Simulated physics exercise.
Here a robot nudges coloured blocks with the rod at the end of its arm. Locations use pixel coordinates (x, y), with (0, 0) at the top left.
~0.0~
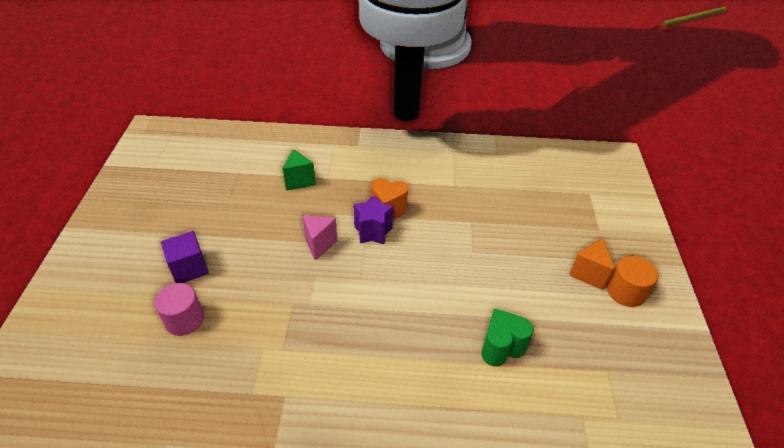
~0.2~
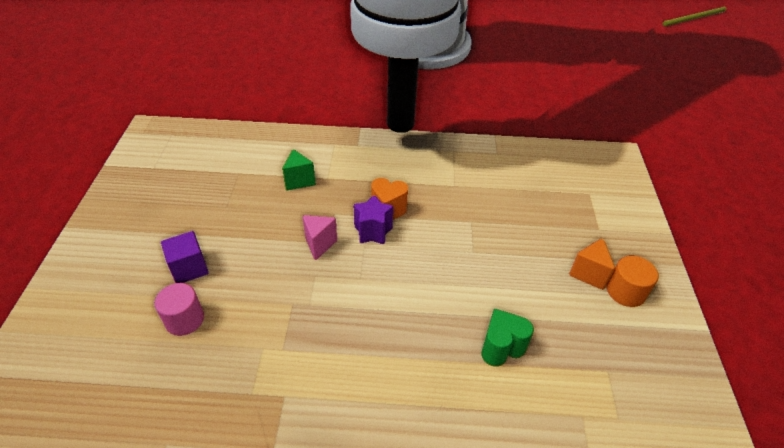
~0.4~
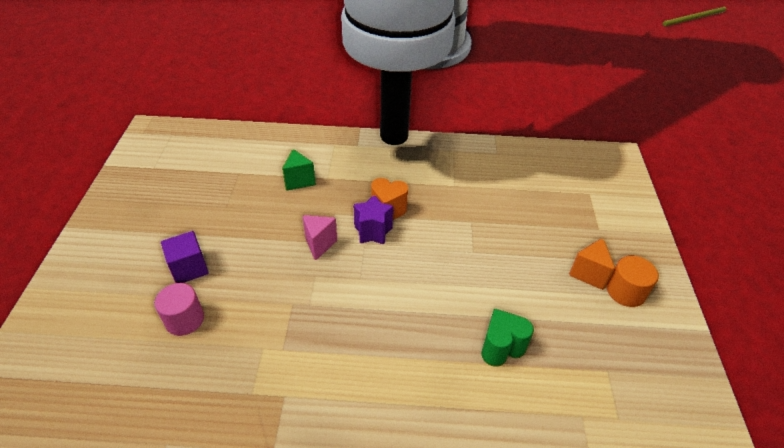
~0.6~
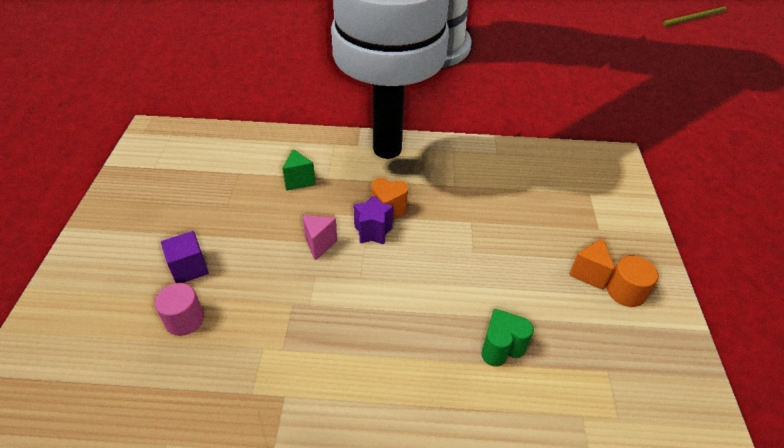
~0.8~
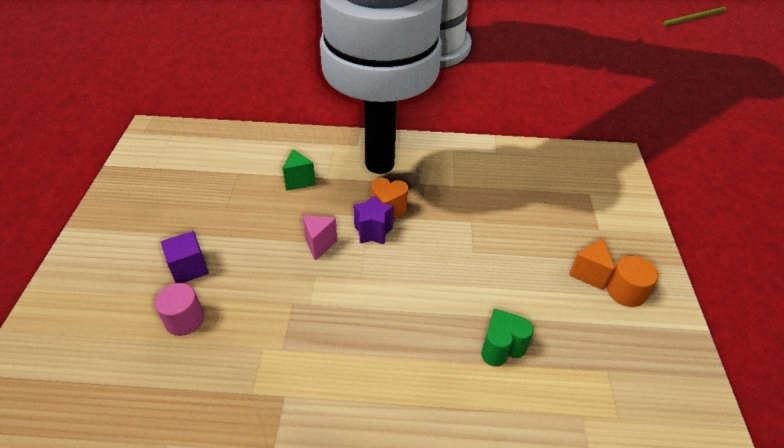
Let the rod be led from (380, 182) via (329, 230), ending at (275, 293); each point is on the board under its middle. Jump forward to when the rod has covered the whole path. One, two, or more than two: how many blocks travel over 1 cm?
In total, one block gets moved by over 1 cm.
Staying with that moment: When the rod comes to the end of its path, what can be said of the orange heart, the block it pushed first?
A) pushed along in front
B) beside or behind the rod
Correct choice: B.
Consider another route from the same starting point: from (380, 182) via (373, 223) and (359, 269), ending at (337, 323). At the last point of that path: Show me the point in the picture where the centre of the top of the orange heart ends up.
I expect it at (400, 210).
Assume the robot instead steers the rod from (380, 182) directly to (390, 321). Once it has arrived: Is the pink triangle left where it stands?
I'd say yes.
The first path, step by step. One third of the way, rod at (345, 197); orange heart at (389, 190), turned 15° anticlockwise.
Two thirds of the way, rod at (308, 234); pink triangle at (299, 249); orange heart at (389, 190), turned 15° anticlockwise.
At the end, rod at (272, 277); pink triangle at (272, 296), turned 20° anticlockwise; purple star-shaped block not moved; orange heart at (389, 190), turned 15° anticlockwise.
